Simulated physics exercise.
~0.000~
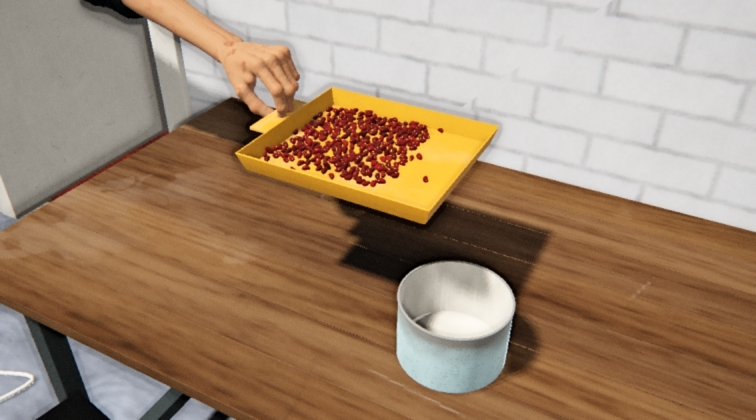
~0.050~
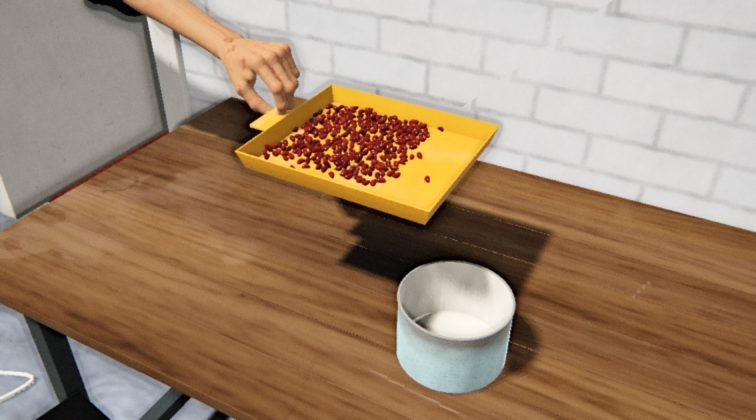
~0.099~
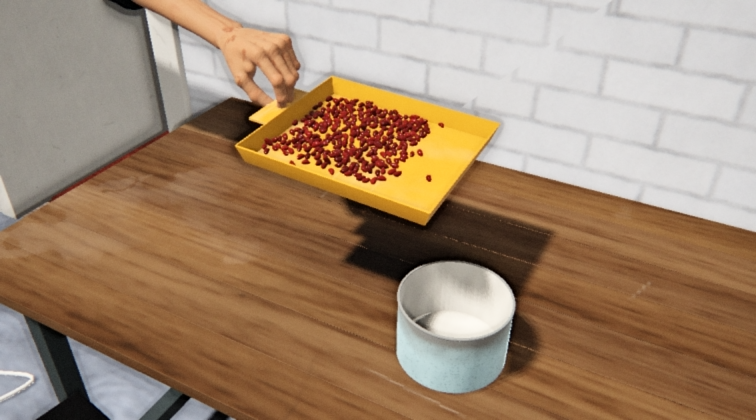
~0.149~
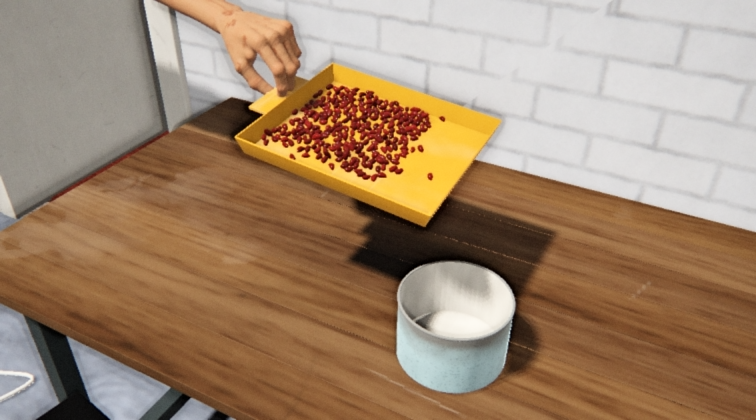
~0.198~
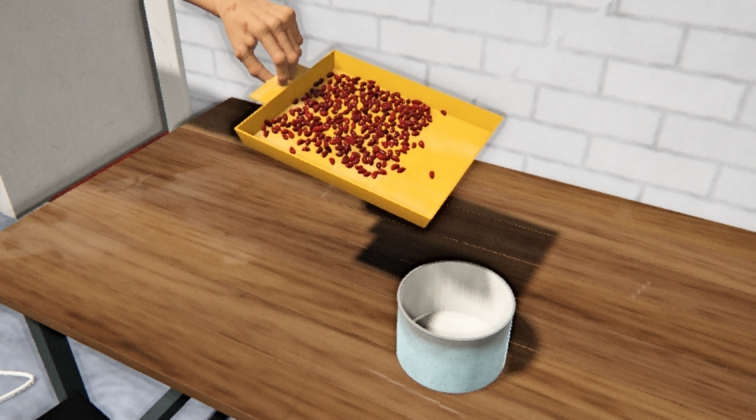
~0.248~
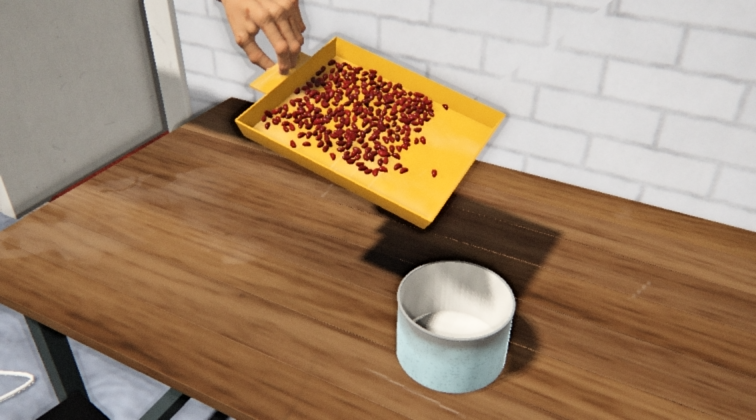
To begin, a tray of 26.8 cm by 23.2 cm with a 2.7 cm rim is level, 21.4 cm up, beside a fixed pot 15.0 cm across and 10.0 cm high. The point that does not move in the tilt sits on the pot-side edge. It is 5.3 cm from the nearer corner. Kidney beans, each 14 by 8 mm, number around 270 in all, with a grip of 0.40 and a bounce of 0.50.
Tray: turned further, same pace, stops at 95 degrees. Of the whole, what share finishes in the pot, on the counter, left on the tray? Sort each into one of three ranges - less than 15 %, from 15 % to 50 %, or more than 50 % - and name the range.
Ranges: Pot: More than 50 %; counter: Less than 15 %; tray: Less than 15 %.
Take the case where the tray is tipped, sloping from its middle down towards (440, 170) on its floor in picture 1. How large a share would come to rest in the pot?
Estimate: Near 25 per cent.
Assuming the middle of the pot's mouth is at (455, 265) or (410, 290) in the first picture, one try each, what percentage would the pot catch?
20 % and 55 %.
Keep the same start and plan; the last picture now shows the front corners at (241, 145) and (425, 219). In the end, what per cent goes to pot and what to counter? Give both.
Split: Pot = 45, counter = 55.
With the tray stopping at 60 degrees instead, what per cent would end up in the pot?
Around 55 %, I reckon.
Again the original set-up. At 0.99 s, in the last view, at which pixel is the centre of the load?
I reckon close to (453, 304).
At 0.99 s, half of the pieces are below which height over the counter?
Roughly 10 cm above the counter.
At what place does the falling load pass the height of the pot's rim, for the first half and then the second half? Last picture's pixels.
Earlier half close to (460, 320), later half at (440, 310) in pixels.
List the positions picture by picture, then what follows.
Tray tilt 0 degrees, front corners at (244, 152) and (426, 206); middle of the pieces at (354, 143); pot at (456, 297), in the first frame.
Tray tilt 1 degrees, front corners at (244, 150) and (426, 206); middle of the pieces at (354, 141), in the second frame.
Tray tilt 3 degrees, front corners at (244, 145) and (426, 207), lowest corner right front; middle of the pieces at (354, 136), in the third frame.
Tray tilt 8 degrees, front corners at (244, 136) and (427, 210), lowest corner right front; middle of the pieces at (354, 128), in the fourth frame.
Tray tilt 12 degrees, front corners at (244, 128) and (428, 212), lowest corner right front; middle of the pieces at (355, 121), in the fifth frame.
Tray tilt 16 degrees, front corners at (244, 120) and (428, 214), lowest corner right front; middle of the pieces at (357, 114); pot at (456, 297). Its pace works out near 85 degrees a second, in the sixth frame.
After 0.69 s, tilt 53 degrees; the tray holds 100 %, the pot 0 %.
After 0.99 s, tilt 79 degrees; the tray holds 40 %, the pot 45 %.
After 1.39 s, tilt 95 degrees; the tray holds 0 %, the pot 90 %.
By 2.2 s all is still; pot 95 %, counter 5 %, tray 0 %.
